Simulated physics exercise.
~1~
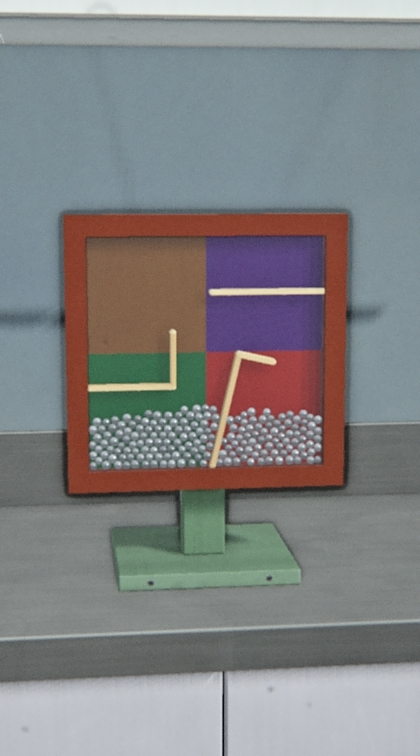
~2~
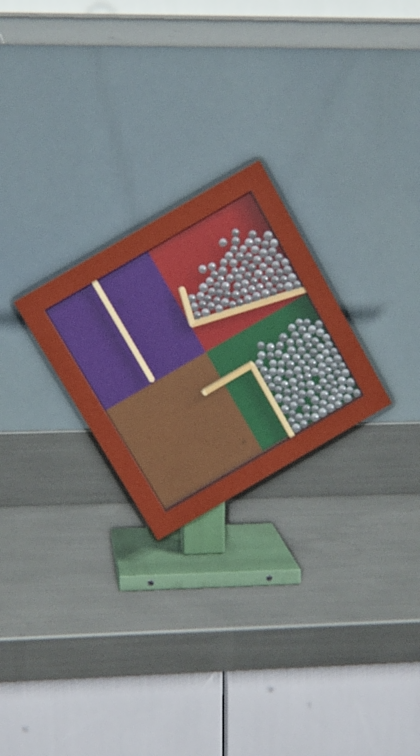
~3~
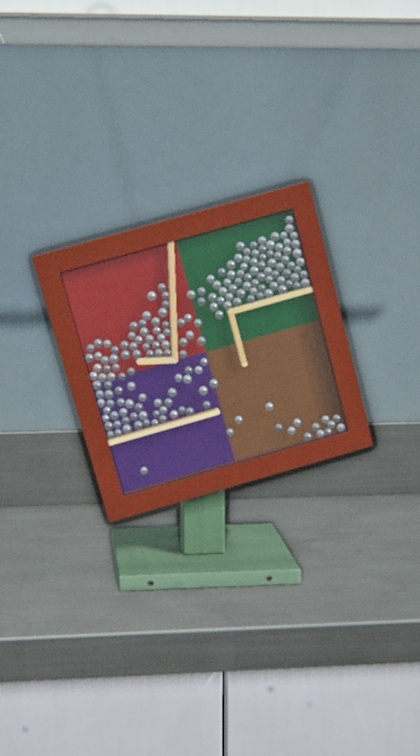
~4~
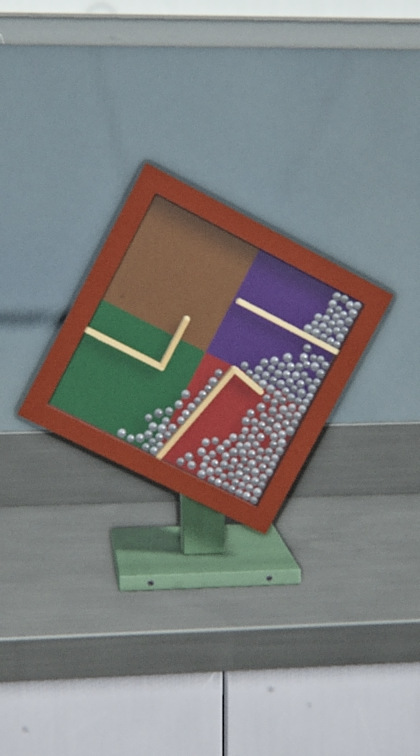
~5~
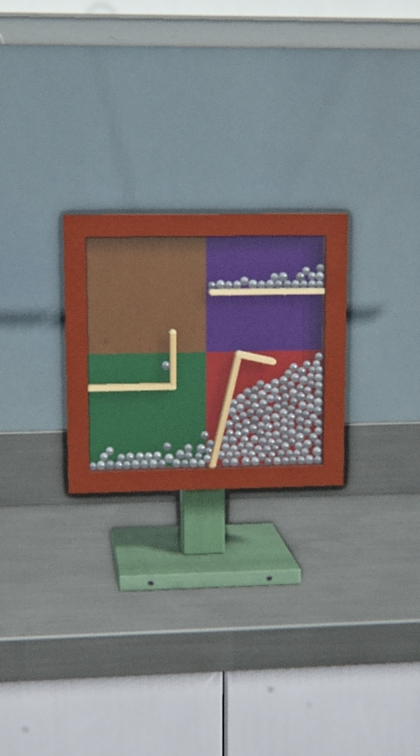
In the video, a square box with four coloured quarters and cream inner walls turns anticlockwise on a green stand, pauses, then continues to its starting position as small steel balls tumble inside, finally resting mostly in the red quarter, with fewer in green and purple and none in brown.
